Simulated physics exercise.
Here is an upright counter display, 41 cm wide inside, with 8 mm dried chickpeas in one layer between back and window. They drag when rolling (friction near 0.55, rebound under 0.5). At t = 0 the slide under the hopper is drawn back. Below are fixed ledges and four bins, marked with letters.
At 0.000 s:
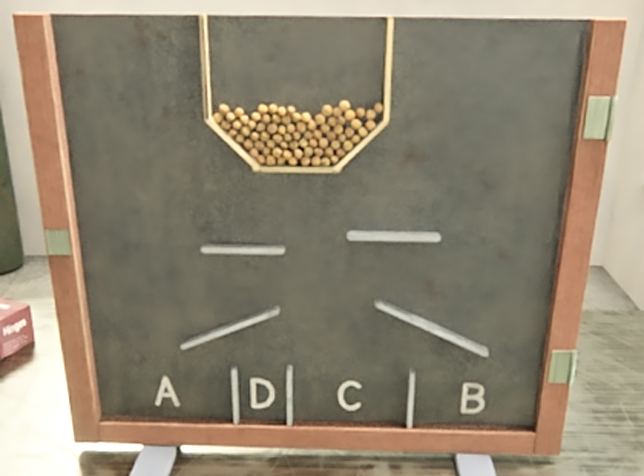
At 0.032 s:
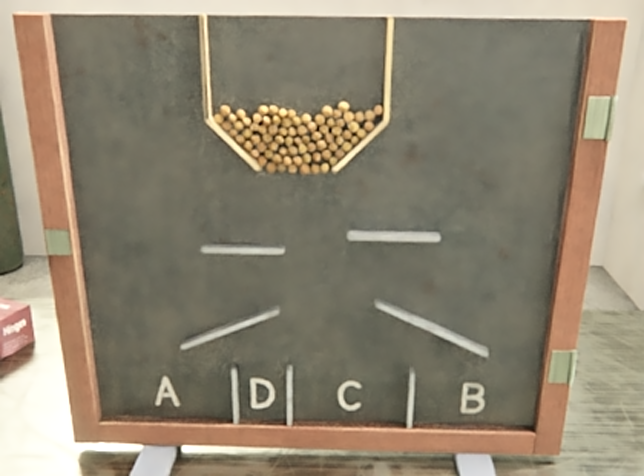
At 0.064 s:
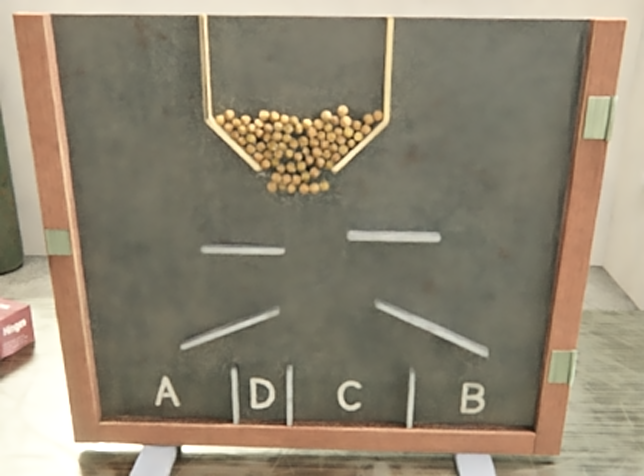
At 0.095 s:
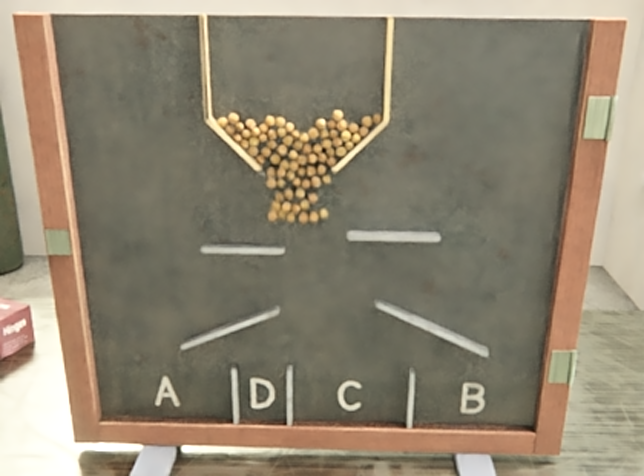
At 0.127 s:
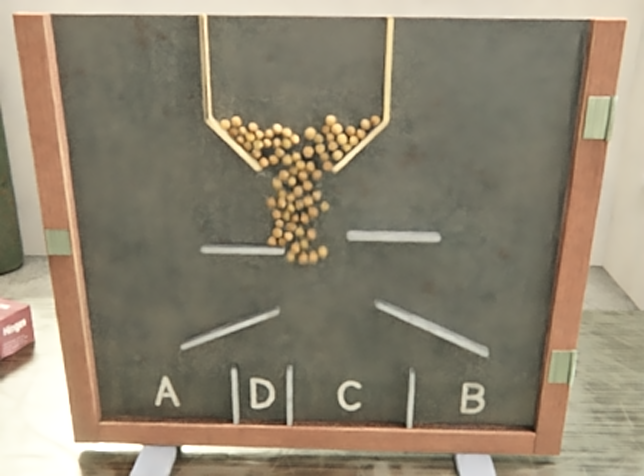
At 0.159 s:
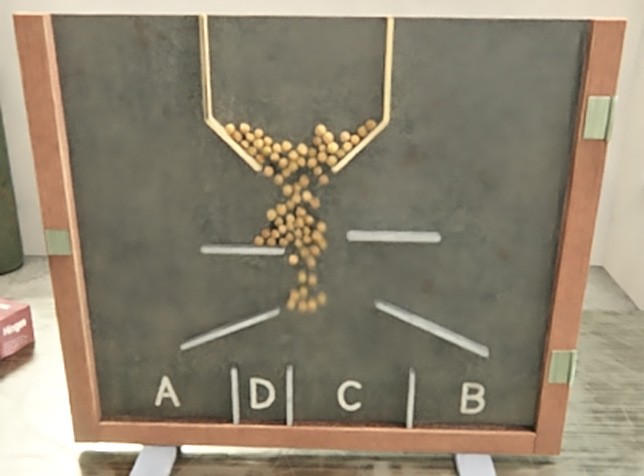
Small round tan balls sit piled in a funnel-shaped hopper on a dark upright board, then begin dropping through its open bottom. The stream lengthens downward, reaching the right end of the left level ledge, where some balls gather while others pass through the gap and fall below it.
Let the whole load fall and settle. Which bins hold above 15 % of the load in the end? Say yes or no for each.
A: No; B: No; C: Yes; D: No.
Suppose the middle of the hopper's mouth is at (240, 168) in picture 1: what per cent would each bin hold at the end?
Bin A: 35; bin B: 0; bin C: 40; bin D: 0.
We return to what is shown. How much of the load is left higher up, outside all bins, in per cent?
About 10 per cent.
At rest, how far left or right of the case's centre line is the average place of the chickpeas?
Some 1 cm right of it.
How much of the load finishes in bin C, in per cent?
About 85 per cent.
After 0.24 s, 85 % have left the hopper; down in the bins, C 15 %.
After 0.34 s, 100 % have left the hopper; down in the bins, C 55 %.
After 0.55 s, 100 % have left the hopper; down in the bins, C 80 %, D 5 %.
In the end, by 1.5 s, A 5 %, B 0 %, C 85 %, D 5 %, left higher up 10 %.
